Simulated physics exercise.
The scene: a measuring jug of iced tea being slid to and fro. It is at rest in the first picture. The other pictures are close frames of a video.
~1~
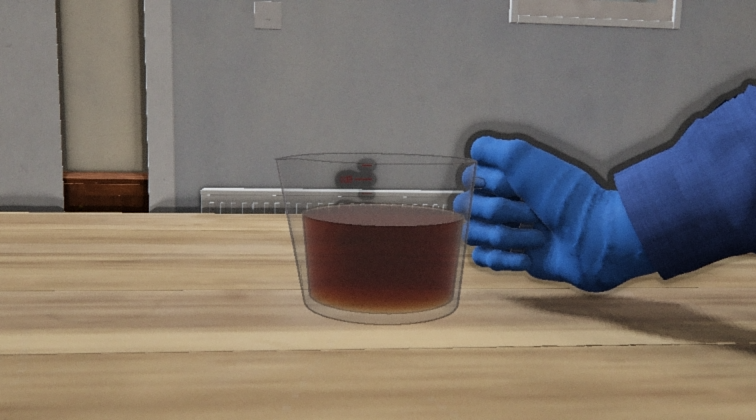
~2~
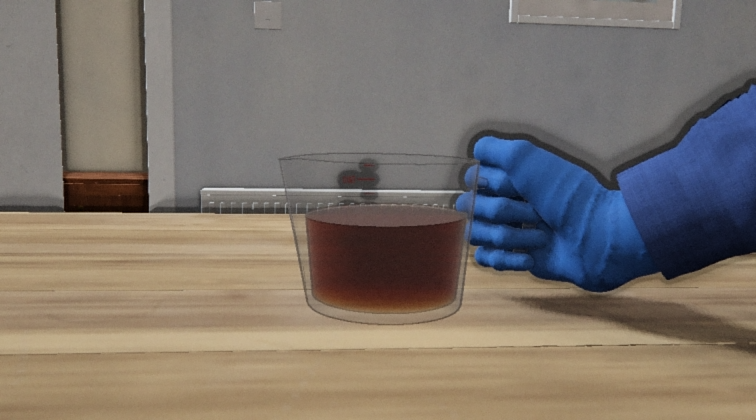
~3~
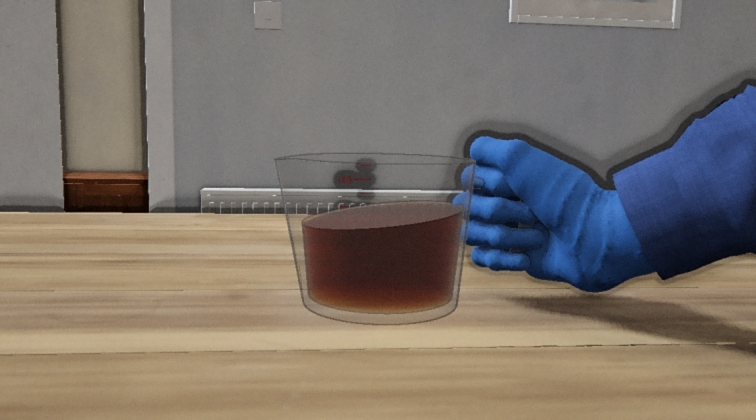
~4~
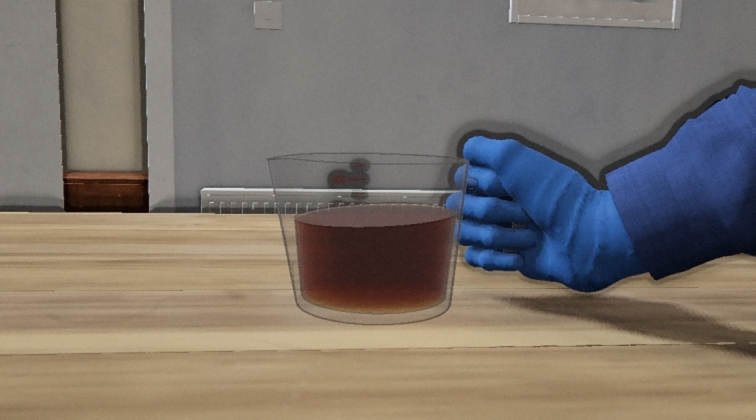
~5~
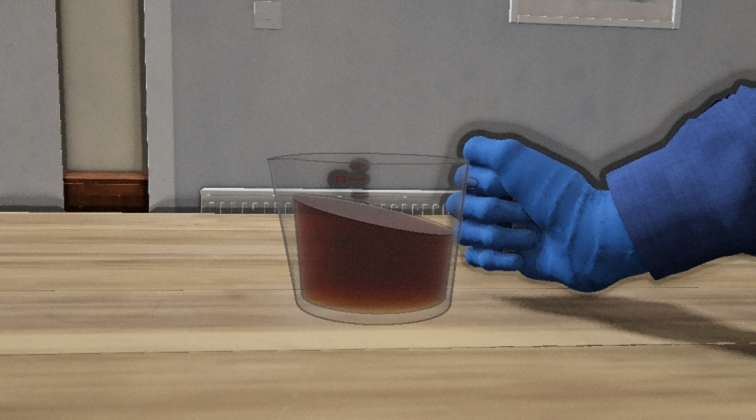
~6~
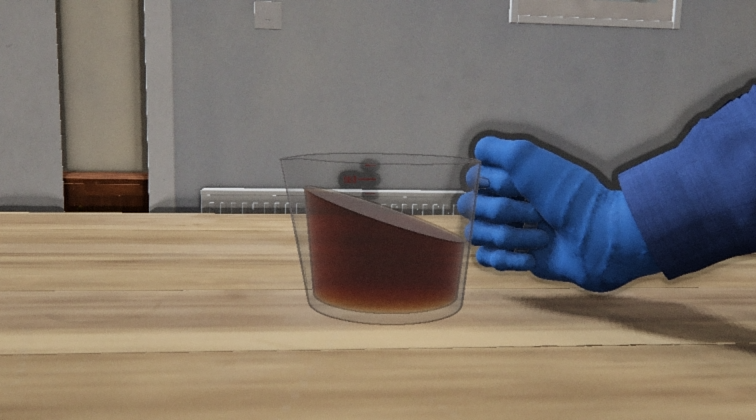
A clear measuring jug, about two thirds full of dark reddish-brown iced tea, slides slightly to and fro on a pale wooden table, seen from a steady, near-level view. A blue-gloved hand and blue sleeve stay beside it on the right, before a grey wall. The surface starts level, rises a little on the right, then slopes increasingly higher on the left.
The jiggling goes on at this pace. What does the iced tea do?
As it turns out, it spills.
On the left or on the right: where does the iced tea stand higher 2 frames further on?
The right portion, then.
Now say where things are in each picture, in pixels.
Measuring jug (383, 225) about two thirds full; at rest, in the first frame.
Measuring jug about two thirds full, surface at (386, 215); surface about level, in the second frame.
Measuring jug (381, 225) about two thirds full; surface a little higher on the right, in the third frame.
Measuring jug about two thirds full, surface at (376, 215); surface a little higher on the right, in the fourth frame.
Measuring jug (375, 225) about two thirds full; surface clearly higher on the left, in the fifth frame.
Measuring jug about two thirds full, surface at (387, 215); surface much higher on the left, in the sixth frame.
Soon after, the highest wave so far comes most of the way to the rim.
Later, the highest wave so far goes over the rim.
In the end, the highest wave so far goes over the rim; some is on the top.
